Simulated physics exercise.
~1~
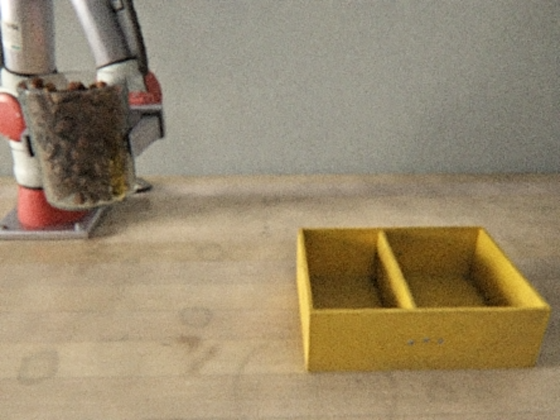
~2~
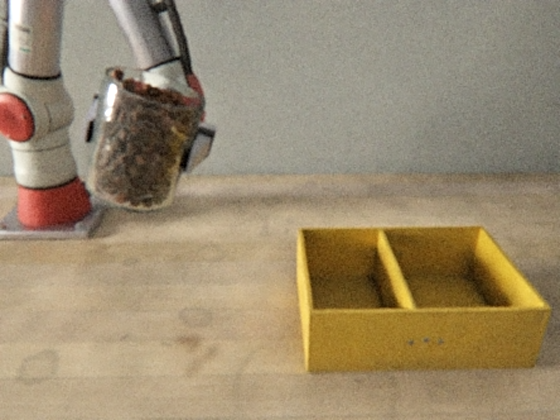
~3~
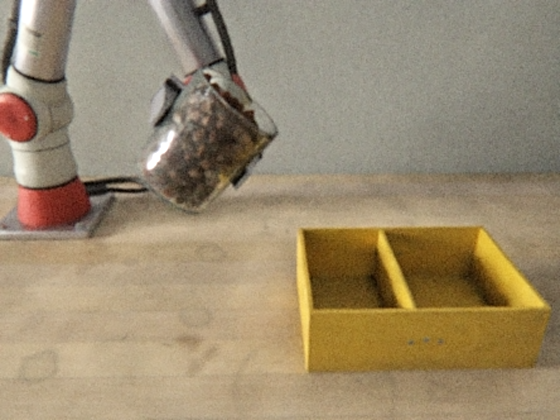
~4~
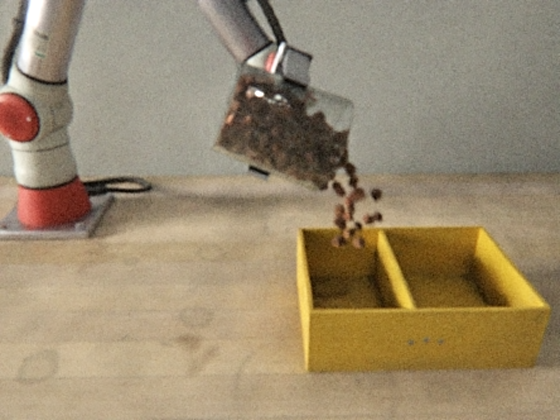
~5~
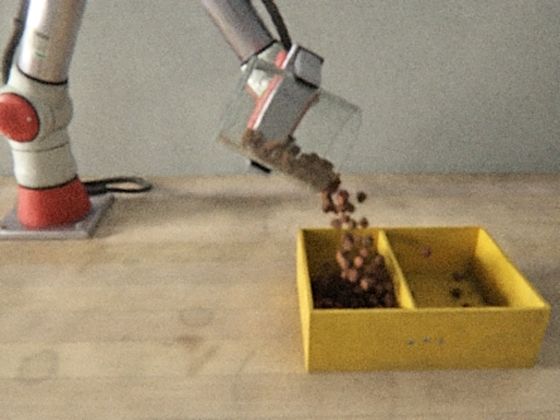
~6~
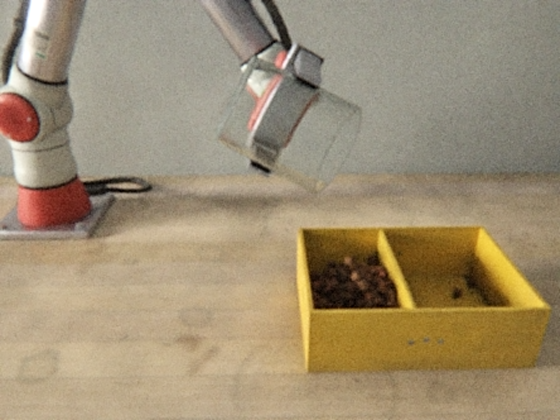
A robot arm carried a clear tumbler full of brown pellets to the right and tipped it over a yellow divided box, pouring until it was empty; nearly all the pellets landed in the left compartment, with a few in the right.
